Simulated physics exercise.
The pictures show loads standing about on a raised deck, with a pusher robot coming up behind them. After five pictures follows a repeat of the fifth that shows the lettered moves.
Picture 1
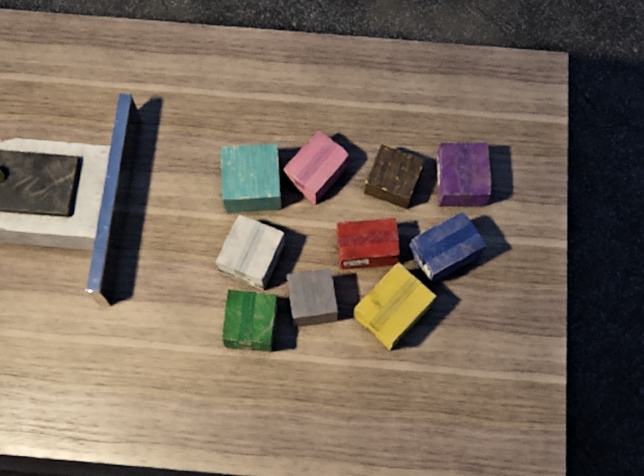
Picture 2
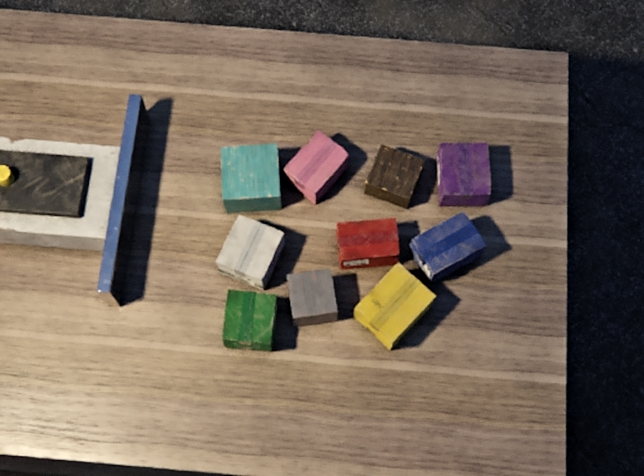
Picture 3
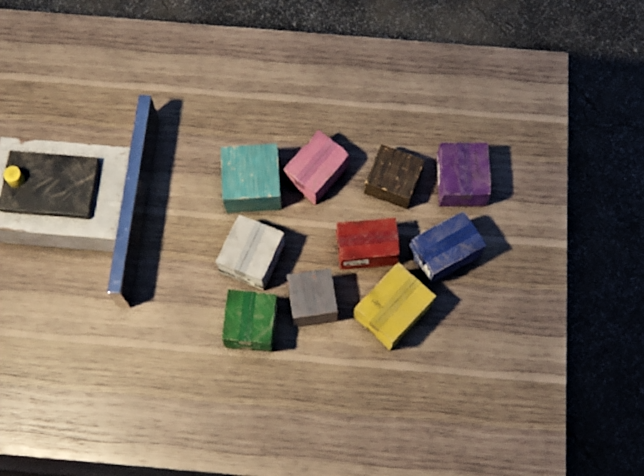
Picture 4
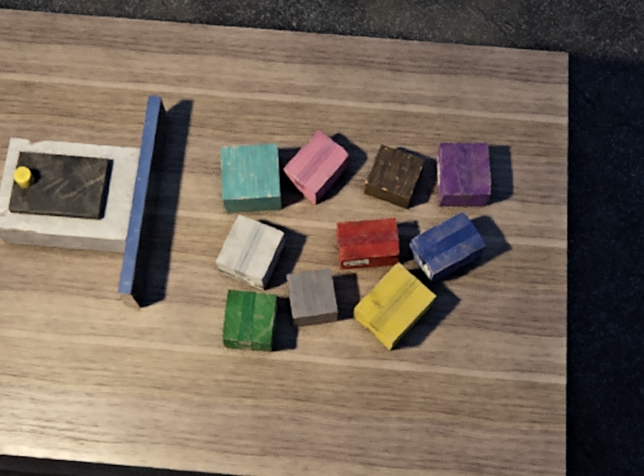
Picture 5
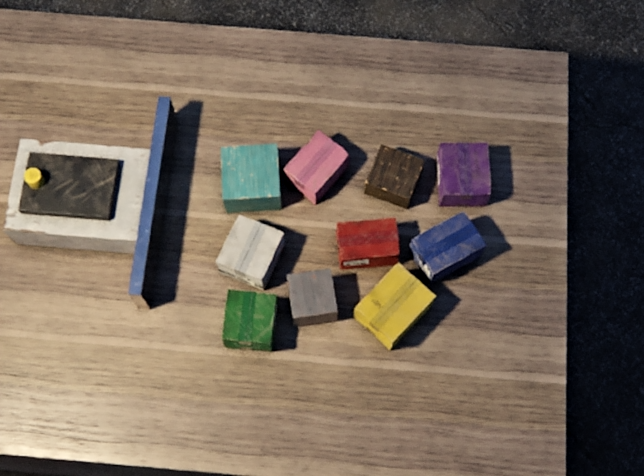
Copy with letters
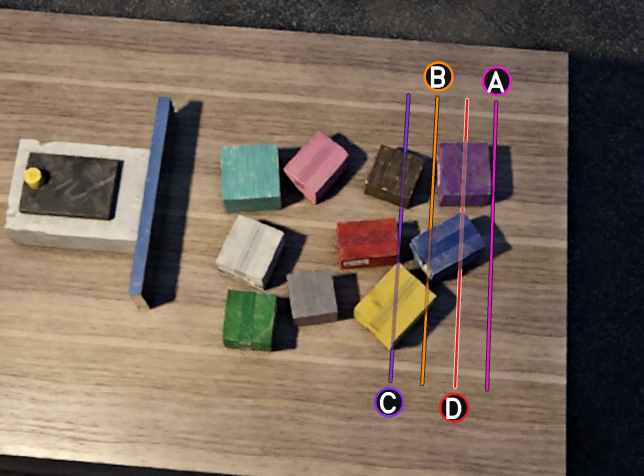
Pusher robot with a wide blue blade moving slowly right across a wooden deck towards ten coloured blocks that stay still.
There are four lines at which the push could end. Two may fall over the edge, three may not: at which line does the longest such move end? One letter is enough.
B is the last line within the limit.
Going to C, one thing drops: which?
The purple parcel.
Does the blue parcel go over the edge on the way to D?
By then, yes.
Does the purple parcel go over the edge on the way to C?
Yes.
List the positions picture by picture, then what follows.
In the first frame, yellow box (394, 307); white parcel (251, 253); green parcel (251, 321).
In the second frame, robot (46, 184); grey crate (312, 298).
In the third frame, robot (56, 184); red parcel (367, 244).
In the fourth frame, robot (66, 185); purple parcel (464, 174).
In the fifth frame, robot (76, 186); black crate (394, 177); yellow box (394, 307); white parcel (251, 253).
On the marked copy, A at (492, 239); B at (430, 234); C at (400, 231); D at (461, 236).
With B. Early on, robot (177, 194); green parcel (270, 326); pink box (343, 169).
Further on, robot (279, 203); purple parcel (531, 182); blue parcel (503, 253).
At the end, robot (355, 209); purple parcel over the edge; blue parcel over the edge; two fallen.
As for the rest, A drops five; C is within the limit but short; D drops three.
